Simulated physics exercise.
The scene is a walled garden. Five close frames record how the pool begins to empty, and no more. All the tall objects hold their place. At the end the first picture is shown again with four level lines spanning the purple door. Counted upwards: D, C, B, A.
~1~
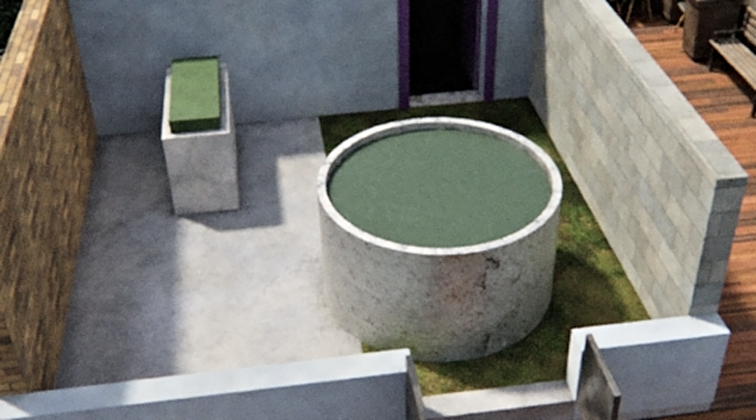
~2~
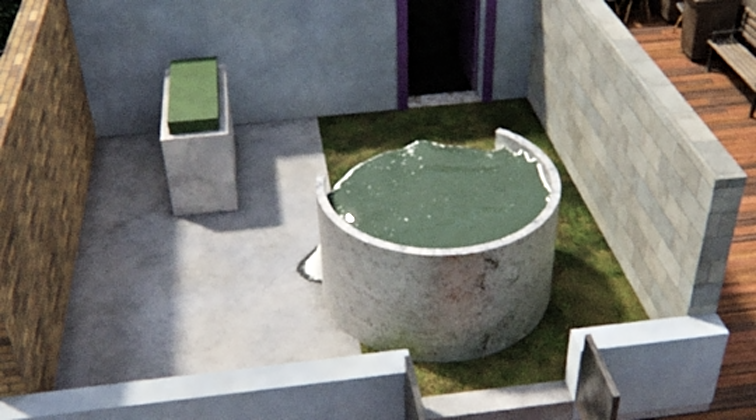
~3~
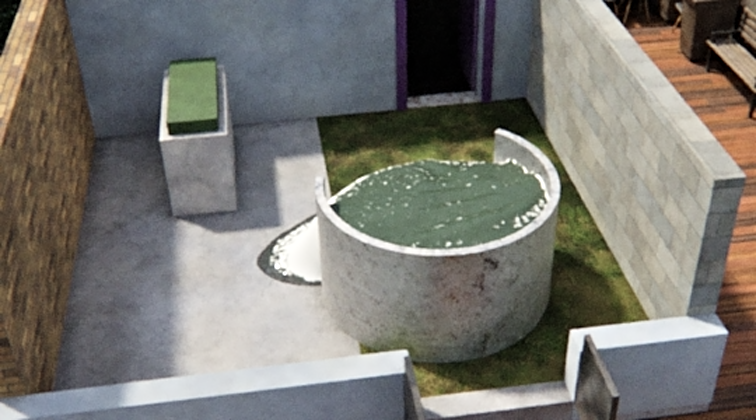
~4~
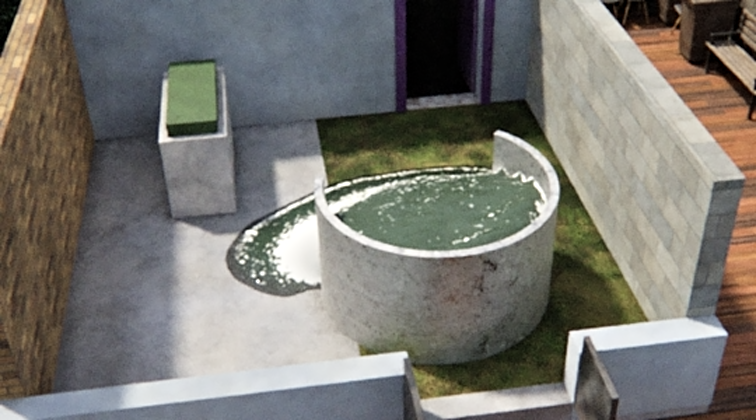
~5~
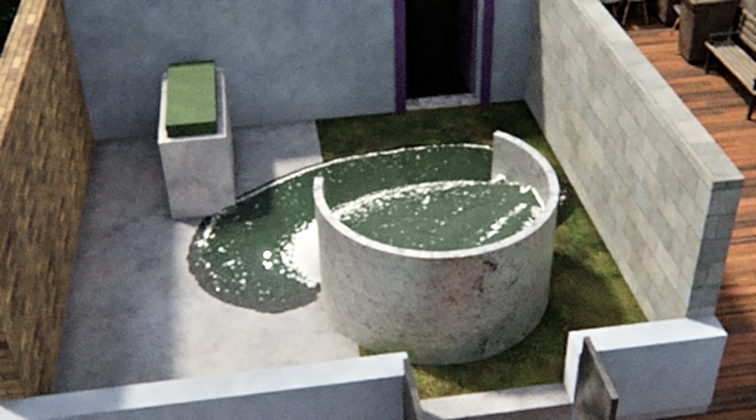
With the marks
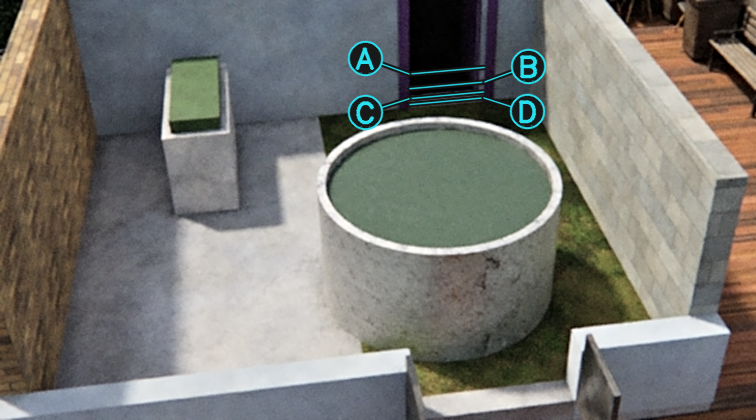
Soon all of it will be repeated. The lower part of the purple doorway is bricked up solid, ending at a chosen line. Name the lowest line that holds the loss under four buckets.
A.
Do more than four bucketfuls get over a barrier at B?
Yes.
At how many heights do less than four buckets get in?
One of them.
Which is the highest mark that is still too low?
That is mark B.
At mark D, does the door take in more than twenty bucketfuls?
Yes.
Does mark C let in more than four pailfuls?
Yes.
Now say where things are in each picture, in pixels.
The first picture shows water in the pool at rest, its middle at (438, 187); foot of the purple doorway at (446, 104); open gate at (491, 334).
The second picture shows front seen at (306, 271), 3 % of the ground wet.
The third picture shows front seen at (265, 260), 9 % of the ground wet.
The fourth picture shows front seen at (239, 256), 16 % of the ground wet.
The fifth picture shows front seen at (207, 230), 29 % of the ground wet.
On the marked copy, A at (447, 70); B at (447, 85); C at (446, 95); D at (446, 101); from the bottom up D, C, B, A.
If A is chosen, a splash gets over, under a bucket.
If B is chosen, about 7 bucketfuls get in.
If C is chosen, dozens of bucketfuls pour in.
If D is chosen, dozens of bucketfuls pour in.
